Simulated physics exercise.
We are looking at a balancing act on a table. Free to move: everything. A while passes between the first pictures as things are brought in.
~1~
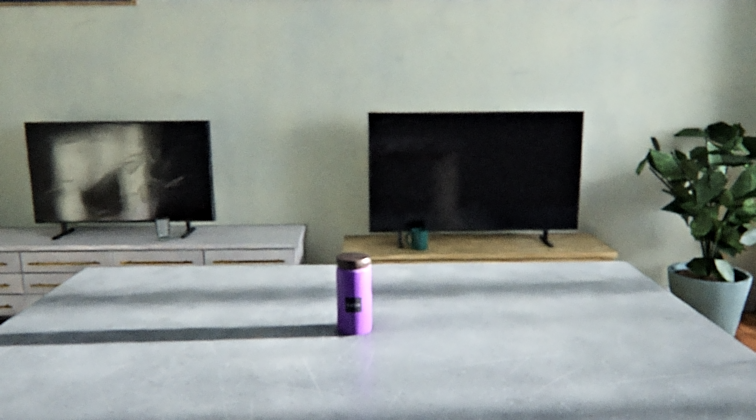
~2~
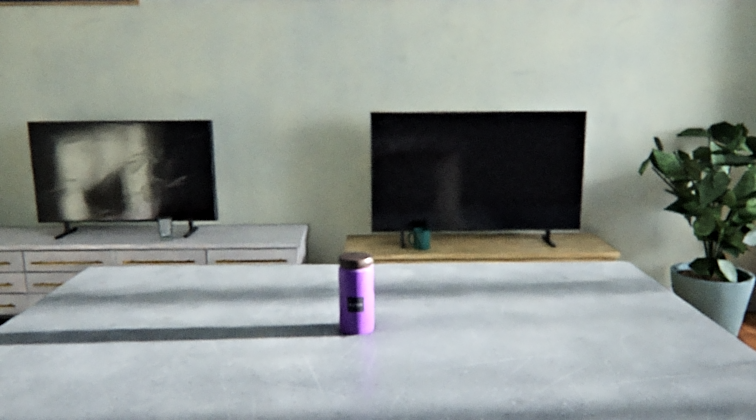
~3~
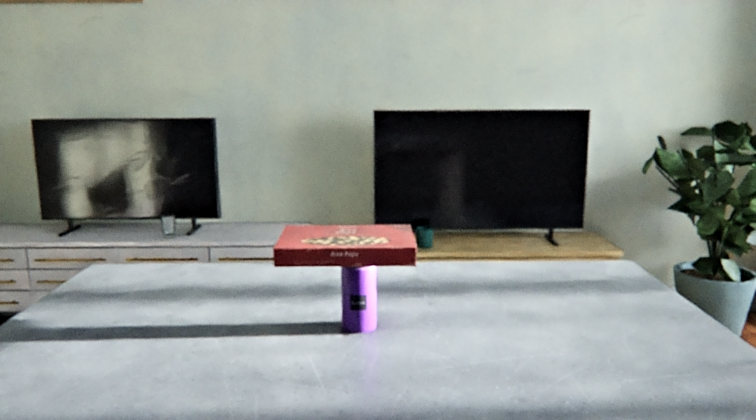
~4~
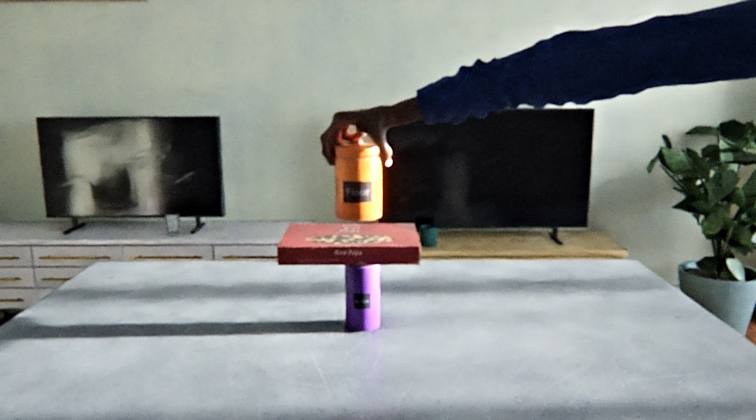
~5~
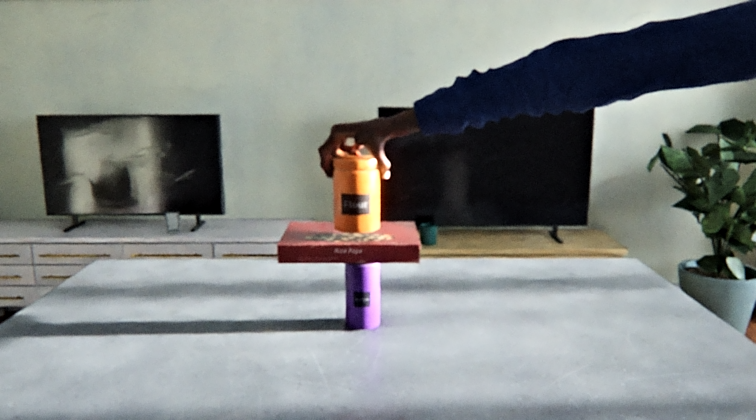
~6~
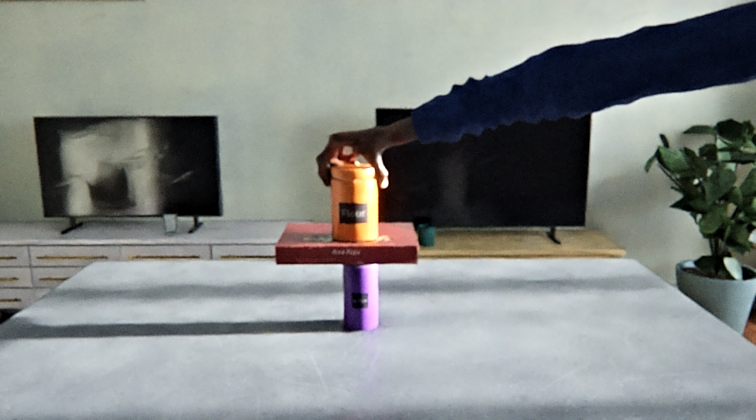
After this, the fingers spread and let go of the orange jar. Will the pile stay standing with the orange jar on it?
Yes.
Then, 0.50 s after the last picture, nothing has stirred.
Then, 1.30 s after the last picture, orange jar resting near (354, 203).
At rest, all 3 in place. Seen from the same camera at the end, orange jar near (354, 203). The stack holds.
